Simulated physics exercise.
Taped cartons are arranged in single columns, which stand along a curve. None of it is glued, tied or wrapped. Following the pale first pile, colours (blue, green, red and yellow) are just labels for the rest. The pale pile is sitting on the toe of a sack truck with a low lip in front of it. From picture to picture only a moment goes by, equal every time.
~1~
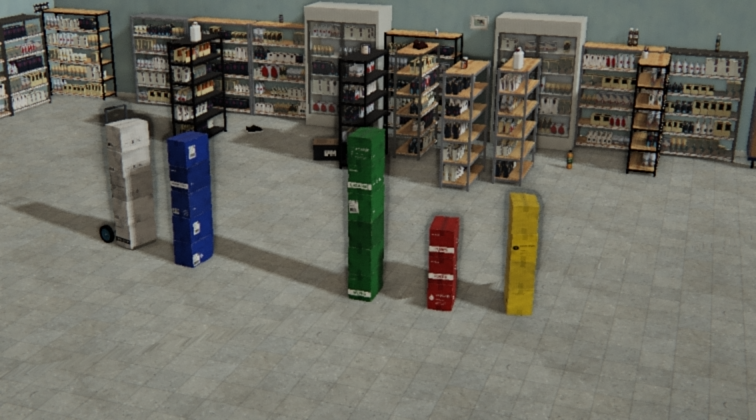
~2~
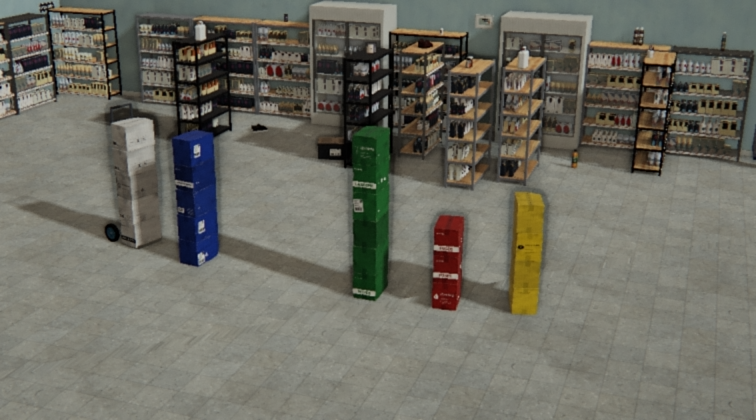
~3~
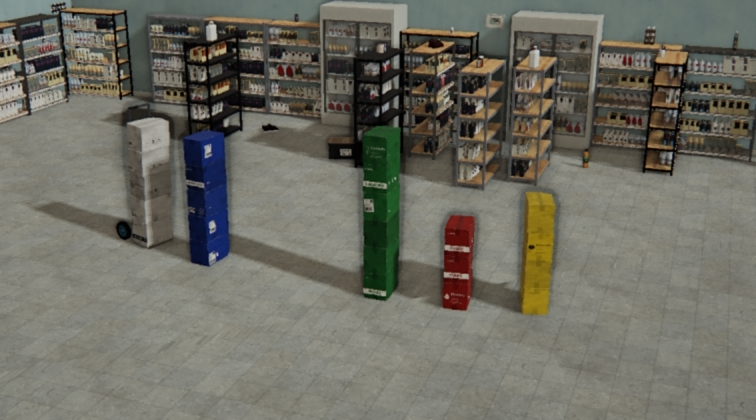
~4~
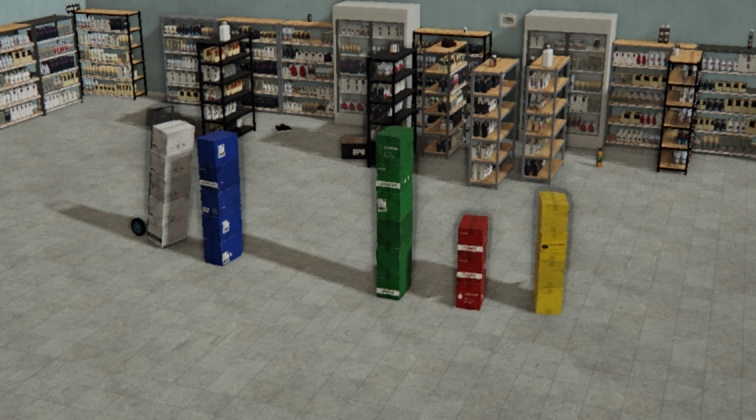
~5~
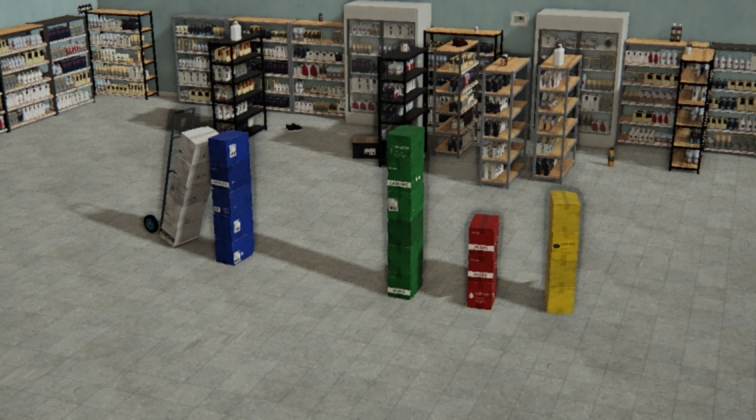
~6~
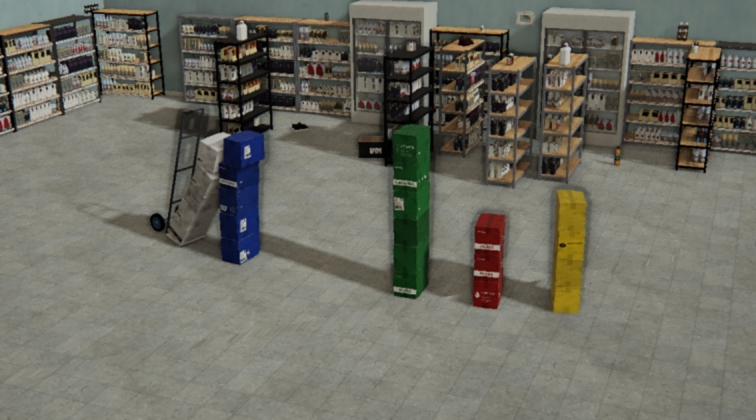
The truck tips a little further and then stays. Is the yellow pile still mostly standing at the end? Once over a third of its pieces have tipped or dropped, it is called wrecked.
Yes, it stays up.
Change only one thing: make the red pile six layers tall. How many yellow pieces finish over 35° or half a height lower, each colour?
I count yellow 0.
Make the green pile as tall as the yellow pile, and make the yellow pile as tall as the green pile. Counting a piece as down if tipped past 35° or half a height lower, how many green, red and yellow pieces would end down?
Pieces down at the end - green: 0, red: 0, yellow: 0.
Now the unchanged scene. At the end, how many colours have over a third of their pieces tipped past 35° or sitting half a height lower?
The full count is 1.
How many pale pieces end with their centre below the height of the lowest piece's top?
I make it 4 all told.
Just after the last frame, 5 of the pale pile down; none of the 4 yellow cartons down (0 of 18 in all colours); top yellow carton unmoved; top blue carton tilted clearly.
A moment on, 5 of the pale pile down; none of the 4 yellow cartons down (5 of 18 in all colours); top yellow carton unmoved; top blue carton tilted well over, about its own height lower.
Further on, 5 of the pale pile down; none of the 4 yellow cartons down (5 of 18 in all colours); top yellow carton unmoved; top blue carton tilted steeply, some four heights lower.
When it is over, 5 of the pale pile down; none of the 4 yellow cartons down (5 of 18 in all colours); top yellow carton unmoved; top blue carton on its side. In pixels of the last frame, middles, top yellow carton near (570, 210), top blue carton near (382, 279).
